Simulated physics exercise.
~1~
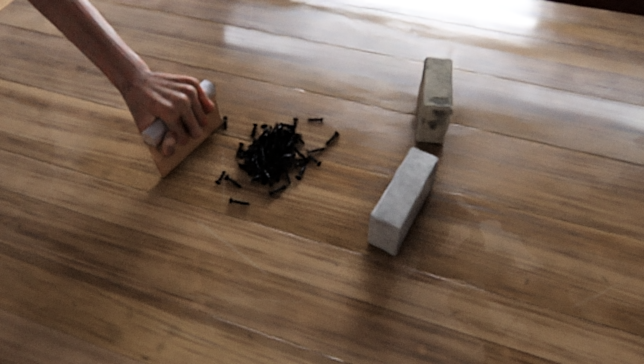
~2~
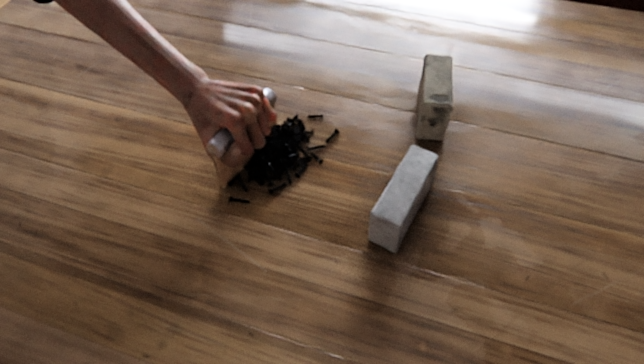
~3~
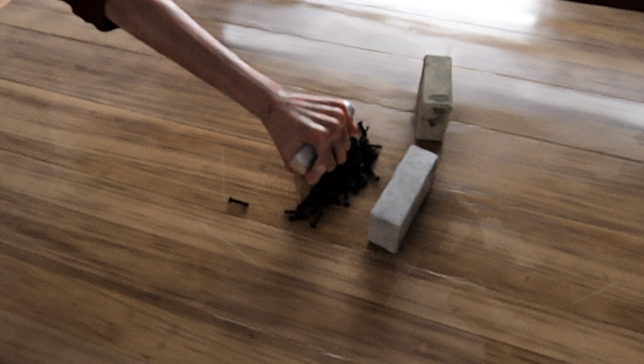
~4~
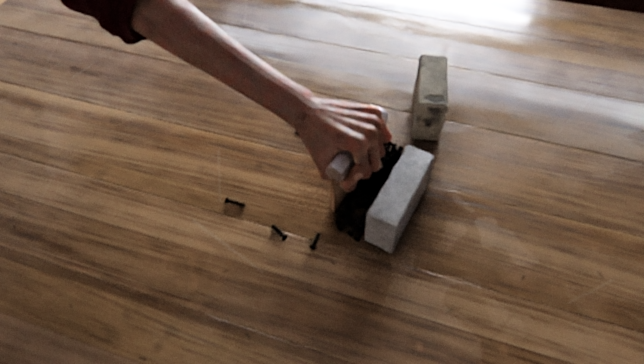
The clip opens on a wooden surface where a hand grips a flat scraper to the left of a loose heap of small black screws, with two grey blocks standing to the right. The hand moves right and brings the scraper up against the heap. It keeps pushing, and the screws bunch together and slide toward the blocks, leaving a stray one behind. Finally the scraper presses the dark mass up against the nearer block. Most of the screws end packed there, held up before the blocks, while three stragglers lie on the wood to the left.
